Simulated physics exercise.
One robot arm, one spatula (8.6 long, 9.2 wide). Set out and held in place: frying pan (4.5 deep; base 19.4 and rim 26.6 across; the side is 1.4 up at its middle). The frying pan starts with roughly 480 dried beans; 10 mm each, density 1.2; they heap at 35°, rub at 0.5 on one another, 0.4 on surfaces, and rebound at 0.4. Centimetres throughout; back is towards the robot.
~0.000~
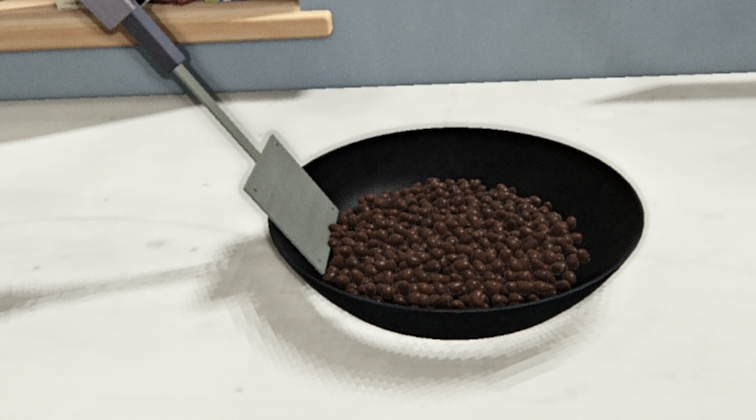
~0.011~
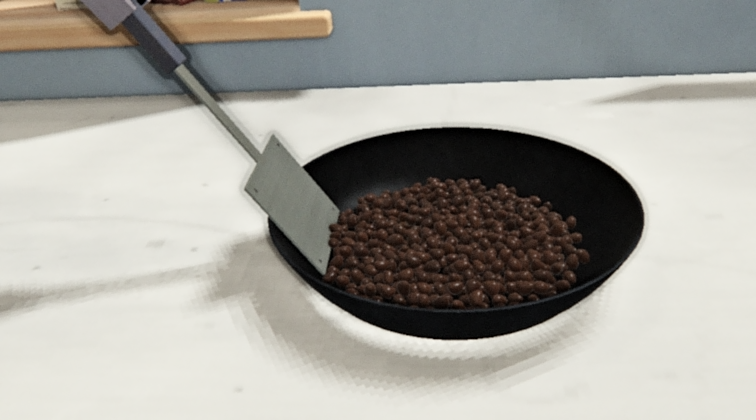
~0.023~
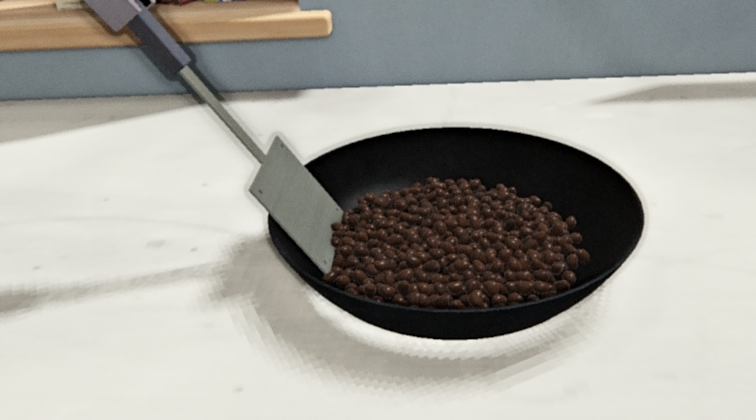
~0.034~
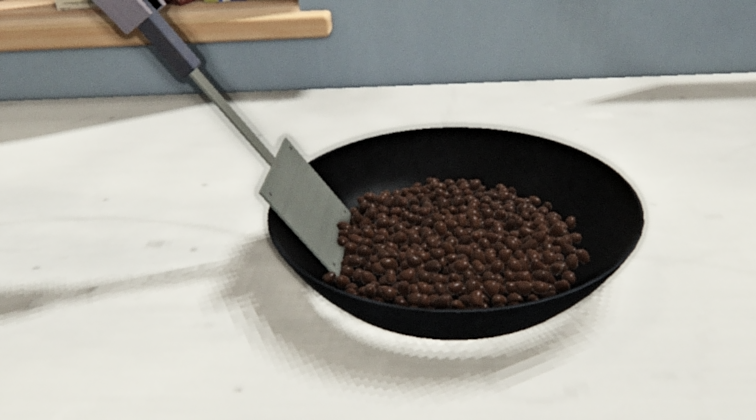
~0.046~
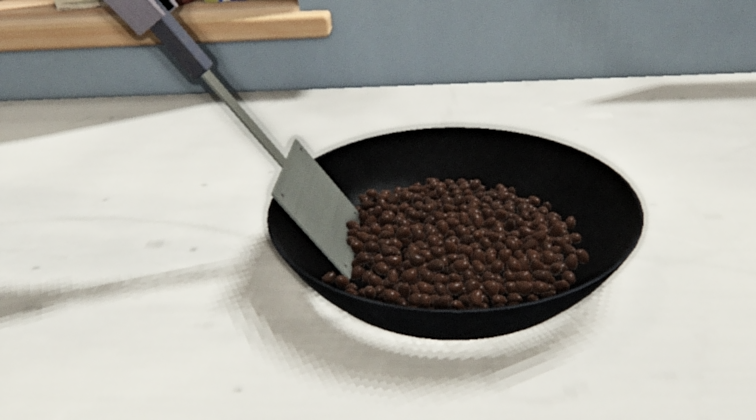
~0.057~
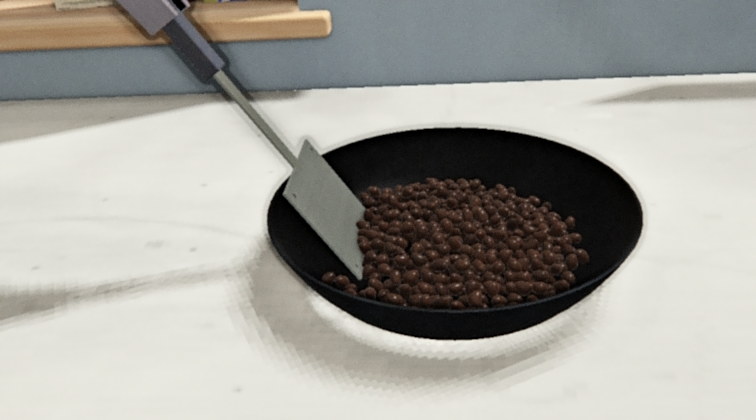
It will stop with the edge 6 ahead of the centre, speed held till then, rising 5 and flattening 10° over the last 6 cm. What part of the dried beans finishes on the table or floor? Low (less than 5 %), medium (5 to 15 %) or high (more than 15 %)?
Share on the table or floor: Low (less than 5 %).
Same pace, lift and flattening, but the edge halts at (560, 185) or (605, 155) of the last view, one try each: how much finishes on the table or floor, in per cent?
About 5 and 15 per cent.
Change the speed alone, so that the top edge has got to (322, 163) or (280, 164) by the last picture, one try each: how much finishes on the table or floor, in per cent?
About 10 and 0 per cent.
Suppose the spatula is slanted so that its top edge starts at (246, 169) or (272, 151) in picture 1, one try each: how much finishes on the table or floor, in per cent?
About 0 and 0 per cent.
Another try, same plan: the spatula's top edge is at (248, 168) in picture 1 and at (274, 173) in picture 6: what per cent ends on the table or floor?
About 0 per cent.
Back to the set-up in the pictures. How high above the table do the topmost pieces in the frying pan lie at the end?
Roughly 5.0 cm.
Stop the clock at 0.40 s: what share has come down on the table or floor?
Roughly 0 per cent.
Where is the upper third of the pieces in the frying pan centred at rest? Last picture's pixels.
Near (569, 218).
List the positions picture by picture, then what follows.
In the first picture, spatula top edge at (259, 159), sloping 57°; upper third of the load around (447, 233), from x 330 to 580, top at y 185; 475 in the frying pan.
In the second picture, spatula top edge at (260, 159), sloping 57°; upper third of the load around (447, 233), from x 330 to 580, top at y 185.
In the third picture, spatula top edge at (264, 161), sloping 57°; upper third of the load around (447, 233), from x 330 to 580, top at y 185.
In the fourth picture, spatula top edge at (273, 163), sloping 57°; upper third of the load around (437, 234), from x 330 to 580, top at y 185.
In the fifth picture, spatula top edge at (285, 164), sloping 57°; upper third of the load around (433, 231), from x 330 to 580, top at y 185.
In the sixth picture, spatula top edge at (296, 164), sloping 57°; upper third of the load around (439, 227), from x 330 to 580, top at y 185; 475 in the frying pan.
By 0.12 s, sloping 57°, highest piece 4 above the table; 475 in the frying pan.
By 0.17 s, sloping 53°, highest piece 5 above the table; 475 in the frying pan.
By 0.40 s, sloping 47°, highest piece 5 above the table; 471 in the frying pan, 4 on the table or floor.
By 1.45 s, sloping 47°, highest piece 4 above the table; 471 in the frying pan, 4 on the table or floor.
Final count, 471 in the frying pan, 4 on the table or floor. That is 1 % on the table or floor.
